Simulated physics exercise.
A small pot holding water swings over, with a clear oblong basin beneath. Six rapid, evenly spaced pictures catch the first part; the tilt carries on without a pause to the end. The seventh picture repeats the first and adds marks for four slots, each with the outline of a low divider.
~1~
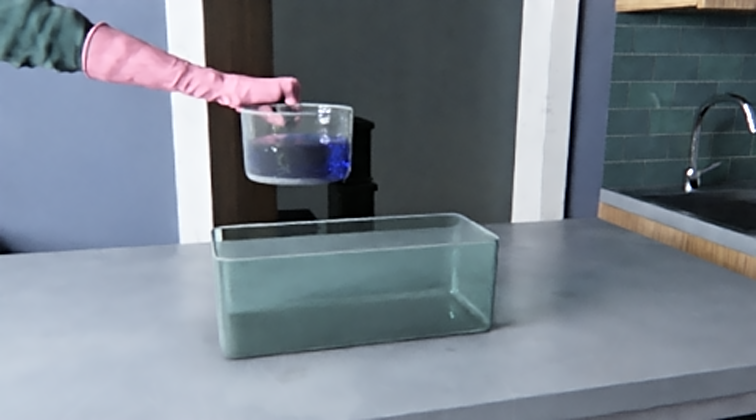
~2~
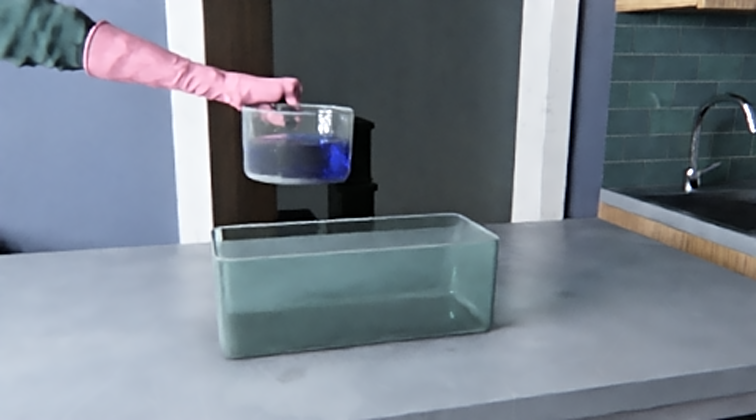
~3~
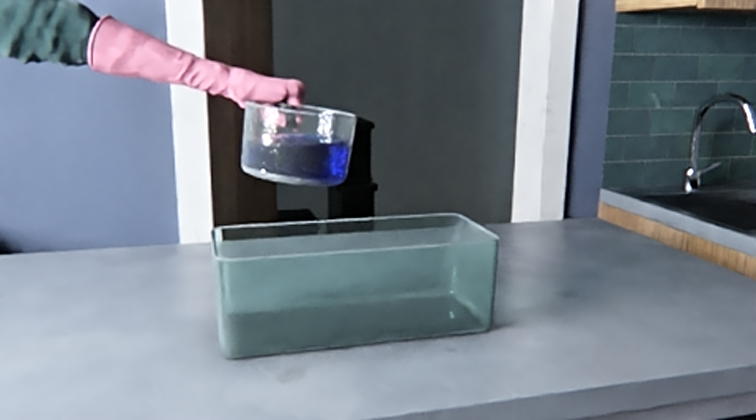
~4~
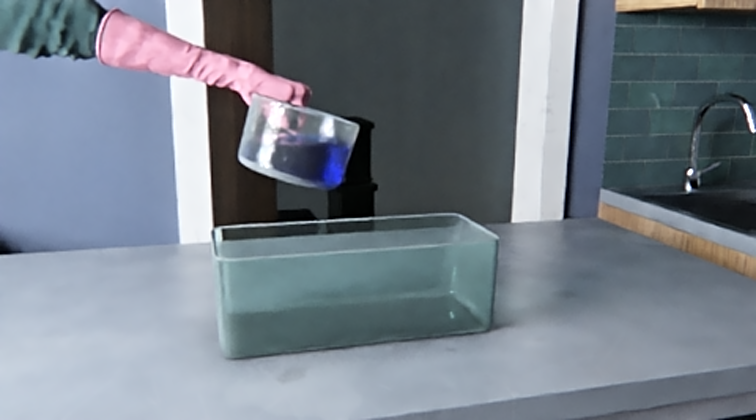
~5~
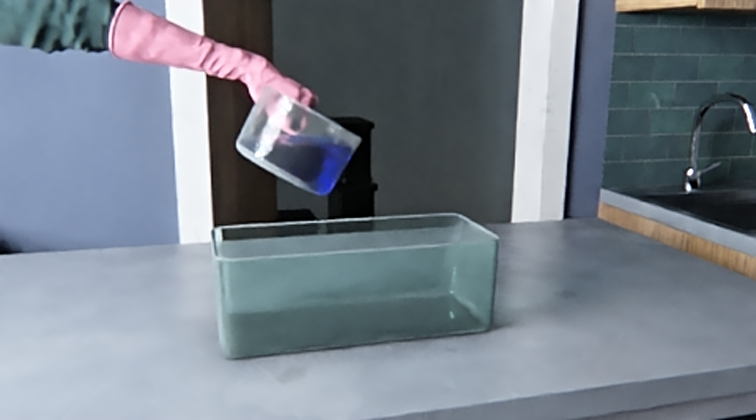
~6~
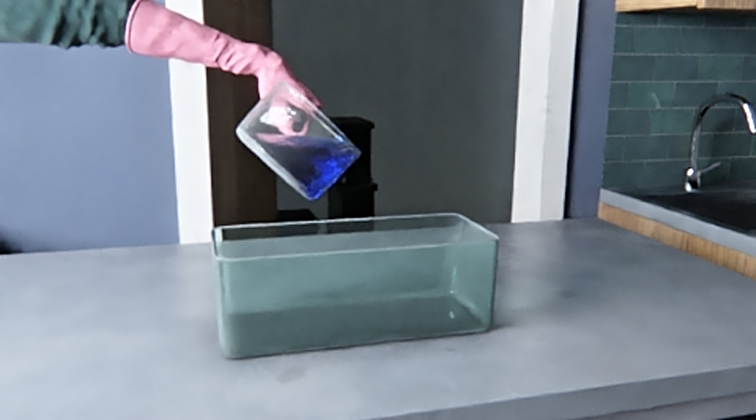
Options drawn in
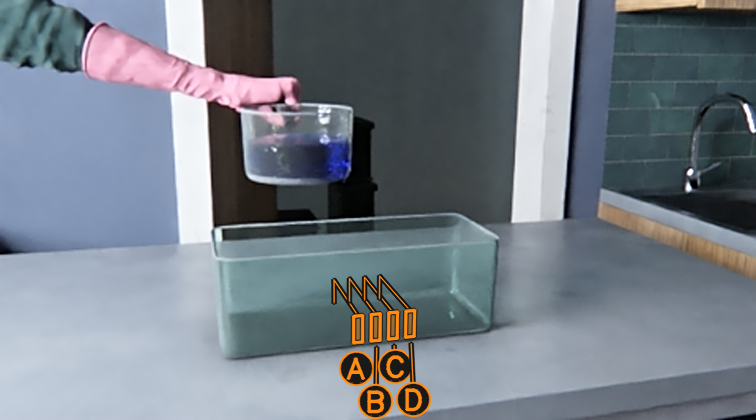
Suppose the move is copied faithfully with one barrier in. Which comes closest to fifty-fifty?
C beats the others.
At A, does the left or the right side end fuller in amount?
More ends on the right.
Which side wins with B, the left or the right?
The right side.
On the marked copy, A at (359, 349); B at (376, 347); C at (394, 345); D at (411, 343).
Choosing A, about 8 % ends left of the wall and 91 % right of it.
Choosing B, about 21 % ends left of the wall and 79 % right of it.
Choosing C, about 48 % ends left of the wall and 51 % right of it.
Choosing D, about 73 % ends left of the wall and 25 % right of it.
